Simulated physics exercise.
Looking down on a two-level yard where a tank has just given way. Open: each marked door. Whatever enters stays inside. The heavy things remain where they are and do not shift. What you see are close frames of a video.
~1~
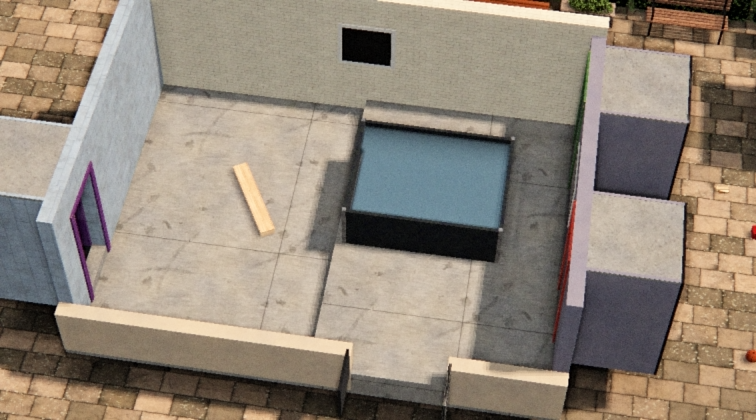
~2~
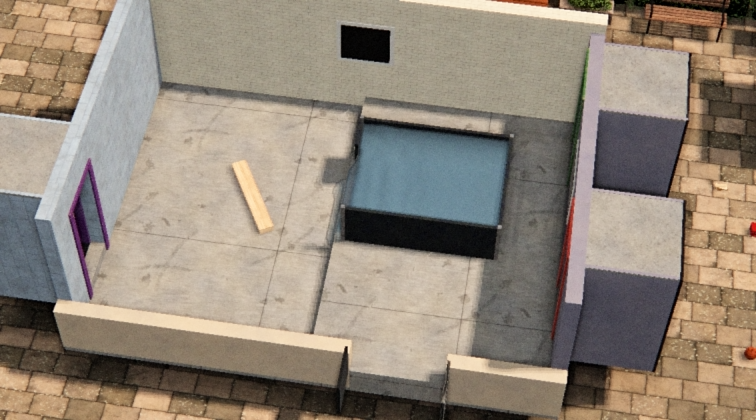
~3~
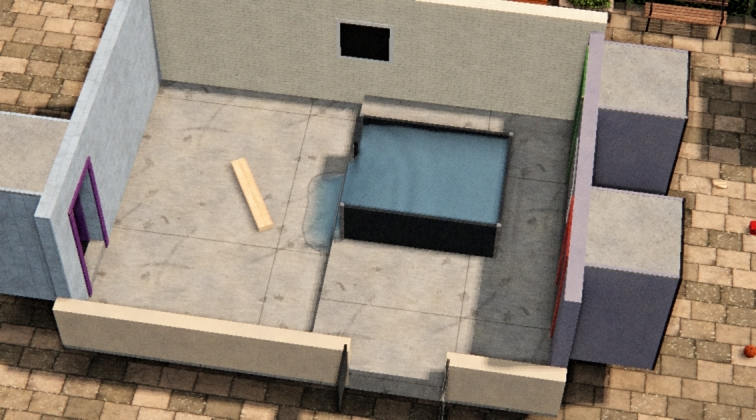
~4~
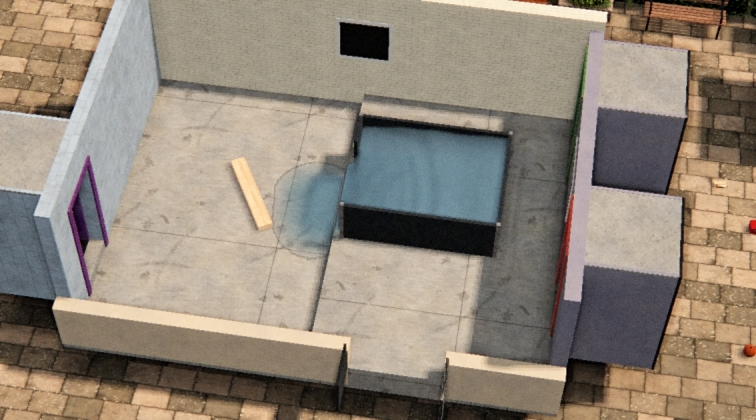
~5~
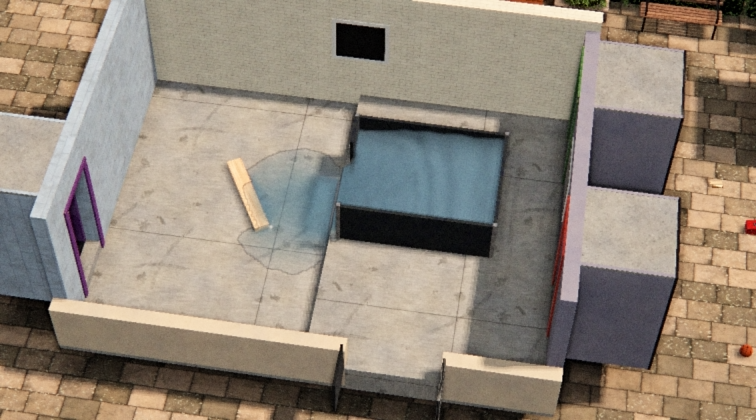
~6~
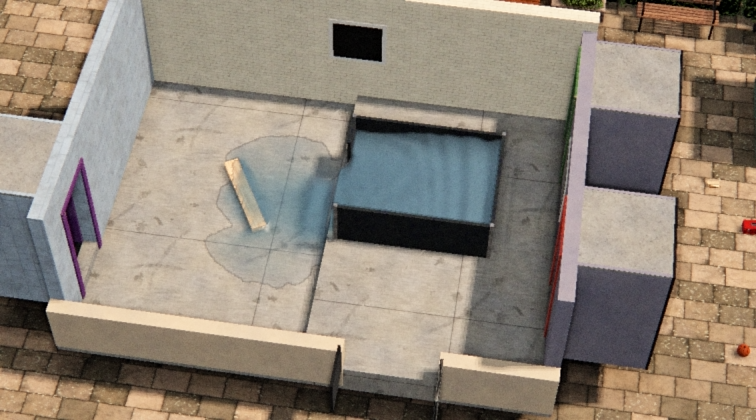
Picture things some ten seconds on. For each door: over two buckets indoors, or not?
My prediction: The green door counts as not over; the red door counts as not over; the purple door counts as over.
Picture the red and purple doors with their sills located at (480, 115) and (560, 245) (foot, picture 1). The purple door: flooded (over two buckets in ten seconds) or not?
Purple: Falls short.
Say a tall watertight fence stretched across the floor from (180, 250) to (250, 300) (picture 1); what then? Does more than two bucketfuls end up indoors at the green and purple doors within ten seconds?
Looking at each, the green door remains below the mark and the purple door remains below the mark.
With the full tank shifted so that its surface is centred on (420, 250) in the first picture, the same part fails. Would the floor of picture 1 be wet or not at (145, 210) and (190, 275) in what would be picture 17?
As listed: Wet, covered.
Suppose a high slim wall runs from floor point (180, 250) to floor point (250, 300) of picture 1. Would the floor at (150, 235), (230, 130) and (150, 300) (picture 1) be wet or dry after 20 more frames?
Lab note - spot 1 inundated, spot 2 inundated, spot 3 inundated.
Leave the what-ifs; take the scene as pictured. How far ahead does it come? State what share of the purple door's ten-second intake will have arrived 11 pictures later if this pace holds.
Close to 10 %.
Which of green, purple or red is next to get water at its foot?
I'd say the purple one.
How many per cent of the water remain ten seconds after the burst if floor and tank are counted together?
My estimate is some 98 percent.
A moment on, water covers 40 % of the floor; the green door not reached, the red door not reached, the purple door wet at the sill, nothing in.
Next, water covers 45 % of the floor; the green door not reached, the red door not reached, the purple door under two buckets in.
Then, water covers 50 % of the floor; the green door not reached, the red door not reached, the purple door over two buckets in.
Later, water covers 55 % of the floor; the green door not reached, the red door not reached, the purple door over two buckets in.
In the end, water covers 55 % of the floor; the green door not reached, the red door not reached, the purple door over two buckets in.
